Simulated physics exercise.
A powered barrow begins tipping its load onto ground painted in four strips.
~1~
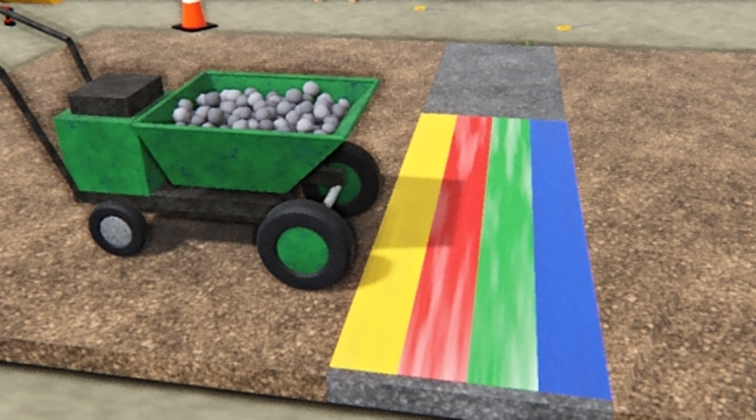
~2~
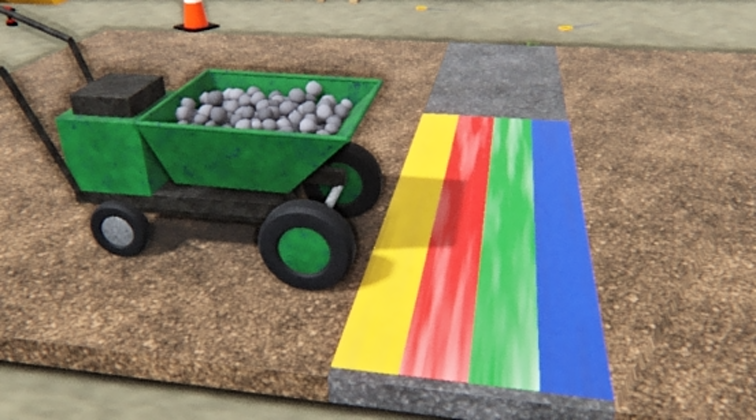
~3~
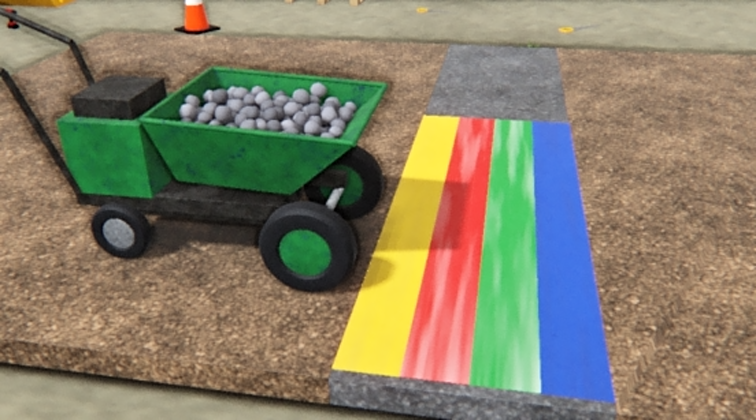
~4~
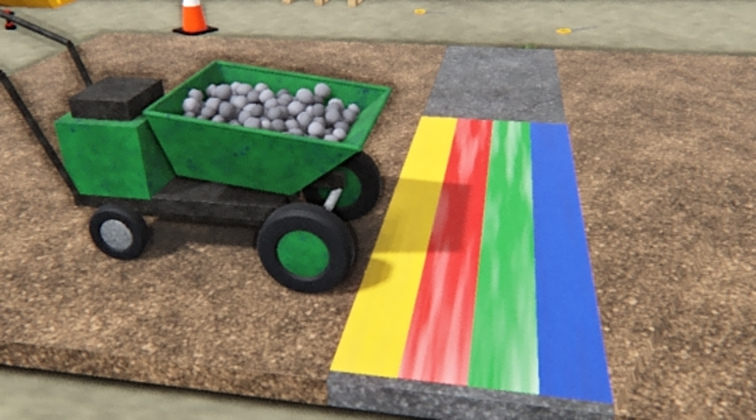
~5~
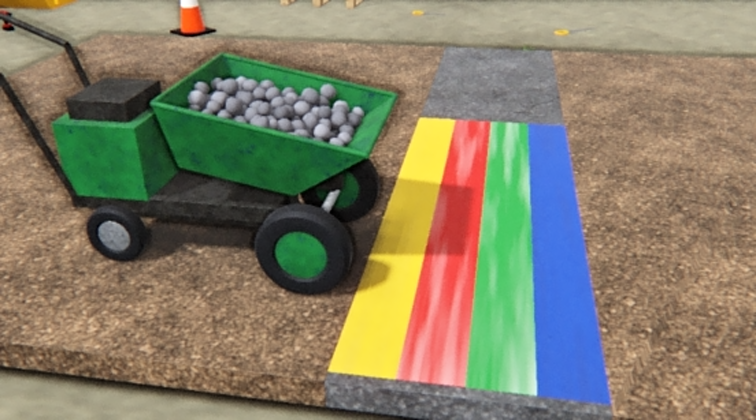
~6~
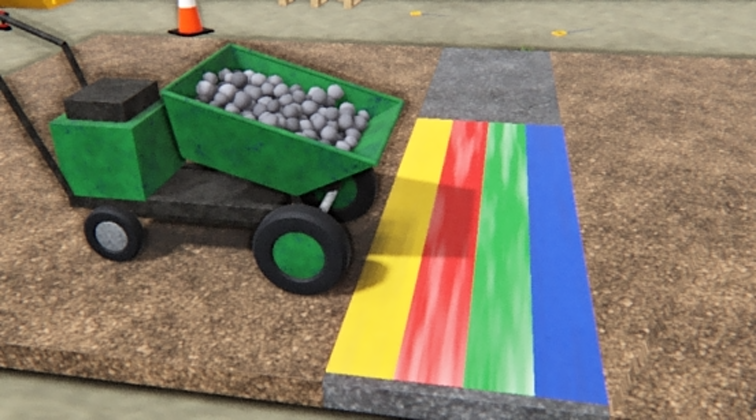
A green powered barrow heaped with round grey cobbles stands at the left on brown, gritty ground, seen from slightly above and to one side. To its right lies a slab painted in yellow, red, green and blue strips, with bare grey paving and an orange cone behind. The skip starts level, then its rear rises steadily and its front lip dips rightward, while the view shifts only slightly.
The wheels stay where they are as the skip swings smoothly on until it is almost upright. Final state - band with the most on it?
Green band.
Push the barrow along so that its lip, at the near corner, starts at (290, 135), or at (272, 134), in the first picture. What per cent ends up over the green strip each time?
About 20 per cent, then about 20 per cent.
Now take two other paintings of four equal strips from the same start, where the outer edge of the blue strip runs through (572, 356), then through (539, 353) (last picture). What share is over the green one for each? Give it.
I'd say some 40 % for the first and some 30 % for the second.
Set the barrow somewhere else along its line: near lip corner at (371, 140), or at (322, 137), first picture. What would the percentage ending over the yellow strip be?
About 0 %, then 0 %.
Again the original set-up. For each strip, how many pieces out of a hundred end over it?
So the yellow strip ends with 0 %, the red strip with 25 %, the green strip with 40 % and the blue strip with 20 %.
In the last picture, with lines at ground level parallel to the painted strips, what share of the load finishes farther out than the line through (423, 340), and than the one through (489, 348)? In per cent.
90 % and 50 %, in that order.
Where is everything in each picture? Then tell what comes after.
In the first picture, lip of the skip at (344, 139), level; top of the load at (254, 119), round cobbles; yellow strip at (376, 325); red strip at (439, 331); green strip at (504, 338); blue strip at (570, 346).
In the second picture, lip of the skip at (347, 140), level; top of the load at (257, 119).
In the third picture, lip of the skip at (353, 144), tipped barely; top of the load at (261, 119).
In the fourth picture, lip of the skip at (359, 149), tipped a little; top of the load at (241, 104).
In the fifth picture, lip of the skip at (366, 156), tipped a little; top of the load at (234, 109).
In the sixth picture, lip of the skip at (375, 164), tipped clearly; top of the load at (242, 103); yellow strip at (373, 330); red strip at (435, 336); green strip at (500, 343); blue strip at (566, 350).
Soon, skip tipped steeply; all in the skip.
A while on, skip tipped right over; about half in the skip; about a quarter over the red strip; about a quarter over the green strip; a stray few over the blue strip; a stray few falling.
Towards the end, skip tipped right over; a small part in the skip; a stray few over the yellow strip; about a quarter over the red strip; about a third over the green strip; about a quarter over the blue strip; a small part off the paint.
Finally, skip tipped right over; a small part in the skip; a stray few over the yellow strip; about a quarter over the red strip; about a third over the green strip; about a quarter over the blue strip; a small part off the paint.
